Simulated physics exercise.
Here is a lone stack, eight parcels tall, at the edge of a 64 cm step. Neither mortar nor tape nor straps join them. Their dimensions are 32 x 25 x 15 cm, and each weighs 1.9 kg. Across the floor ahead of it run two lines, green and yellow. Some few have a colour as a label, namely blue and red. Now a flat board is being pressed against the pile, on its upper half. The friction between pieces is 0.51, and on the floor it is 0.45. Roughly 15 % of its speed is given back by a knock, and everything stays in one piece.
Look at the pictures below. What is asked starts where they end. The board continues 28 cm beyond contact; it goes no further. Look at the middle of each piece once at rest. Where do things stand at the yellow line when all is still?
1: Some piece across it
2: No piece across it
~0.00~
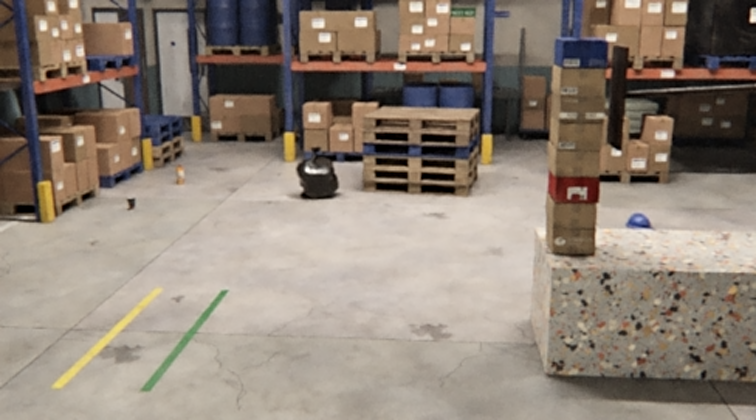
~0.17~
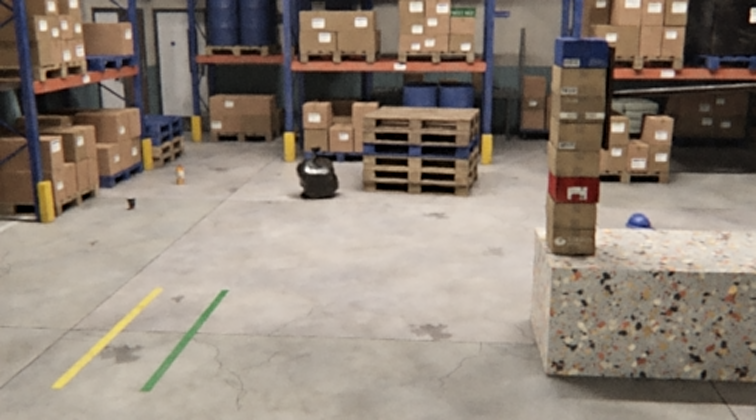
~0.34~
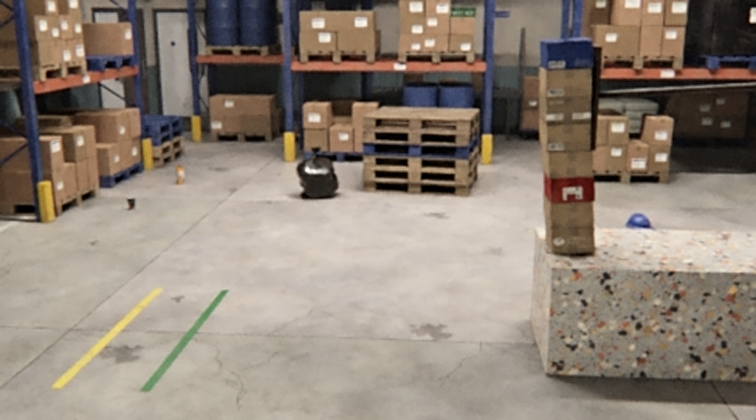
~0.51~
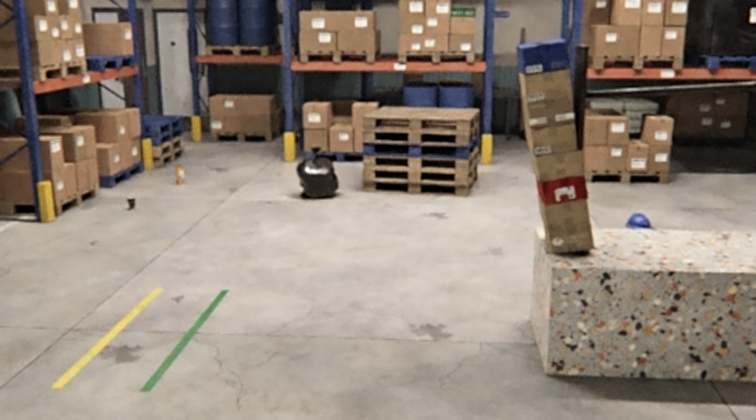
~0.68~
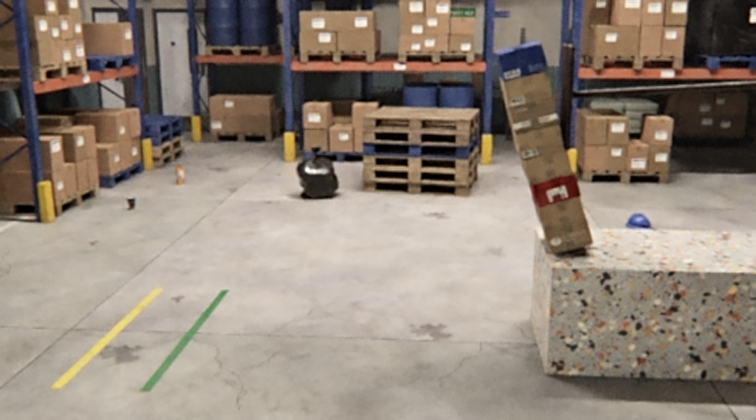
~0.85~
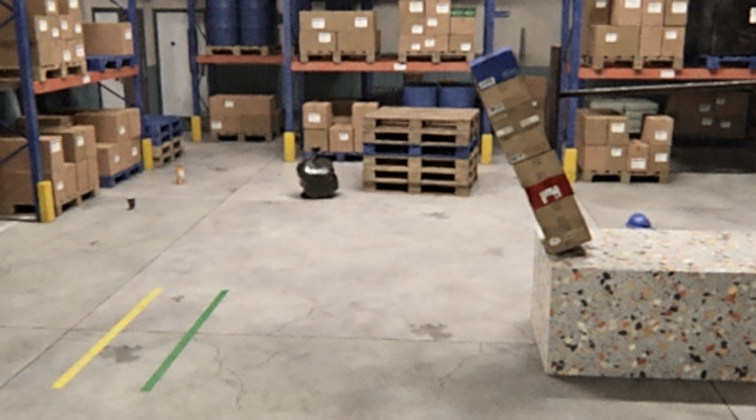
No piece across it.
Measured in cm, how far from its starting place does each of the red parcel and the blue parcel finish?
Distance from start in cm - red 15, blue 230.
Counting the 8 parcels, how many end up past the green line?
The number is 0.
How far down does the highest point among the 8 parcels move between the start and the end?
60 cm.
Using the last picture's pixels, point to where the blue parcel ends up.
Its middle finishes near pixel (311, 324) of the last picture.
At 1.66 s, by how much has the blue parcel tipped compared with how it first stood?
It sits at about 160 degrees.
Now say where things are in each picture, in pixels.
In the first picture (each place is the centre of the face we see best), board (625, 85) 8 cm short; yellow line, near end, (69, 375); green line, near end, (155, 378); red parcel (578, 190); blue parcel (586, 54); all in place.
The second picture shows board (611, 85) 13 mm short; blue parcel (586, 54).
The third picture shows board (598, 85) 59 mm in; blue parcel (570, 55) tilted 3°; red parcel (573, 190) tilted 4°; steepest lean 4°, the parcel at (572, 216); 8 have shifted.
The fourth picture shows board (585, 85) 13 cm in; blue parcel (546, 58) tilted 10°; red parcel (565, 191) tilted 11°; 8 have shifted.
The fifth picture shows board (571, 85) 20 cm in; blue parcel (523, 62) tilted 15°, 46 mm lower; red parcel (557, 191) tilted 19°; 8 have shifted.
The sixth picture shows board (559, 85) 27 cm in; yellow line, near end, (69, 375); green line, near end, (155, 378); blue parcel (496, 70) tilted 24°, 9 cm lower; red parcel (550, 192) tilted 25°; 8 have shifted.
By 0.96 s, none of the 8 parcels past the yellow line, 8 disturbed; blue parcel tilted 35°, 13 cm lower; red parcel tilted 26°.
By 1.18 s, none of the 8 parcels past the yellow line, 8 disturbed; blue parcel tilted 70°, 45 cm lower; red parcel tilted 26°.
By 1.42 s, none of the 8 parcels past the yellow line, 8 disturbed; blue parcel on its side; red parcel tilted 26°.
By 1.66 s, none of the 8 parcels past the yellow line, 8 disturbed; blue parcel upside down; red parcel tilted 26°.
When it is over (2.2 s), none of the 8 parcels past the yellow line, 8 disturbed; blue parcel upside down; red parcel tilted 26°. The farthest middle lies 1.27 m short of that line. In pixels of the last frame, middles, blue parcel near (311, 324), red parcel near (545, 186).
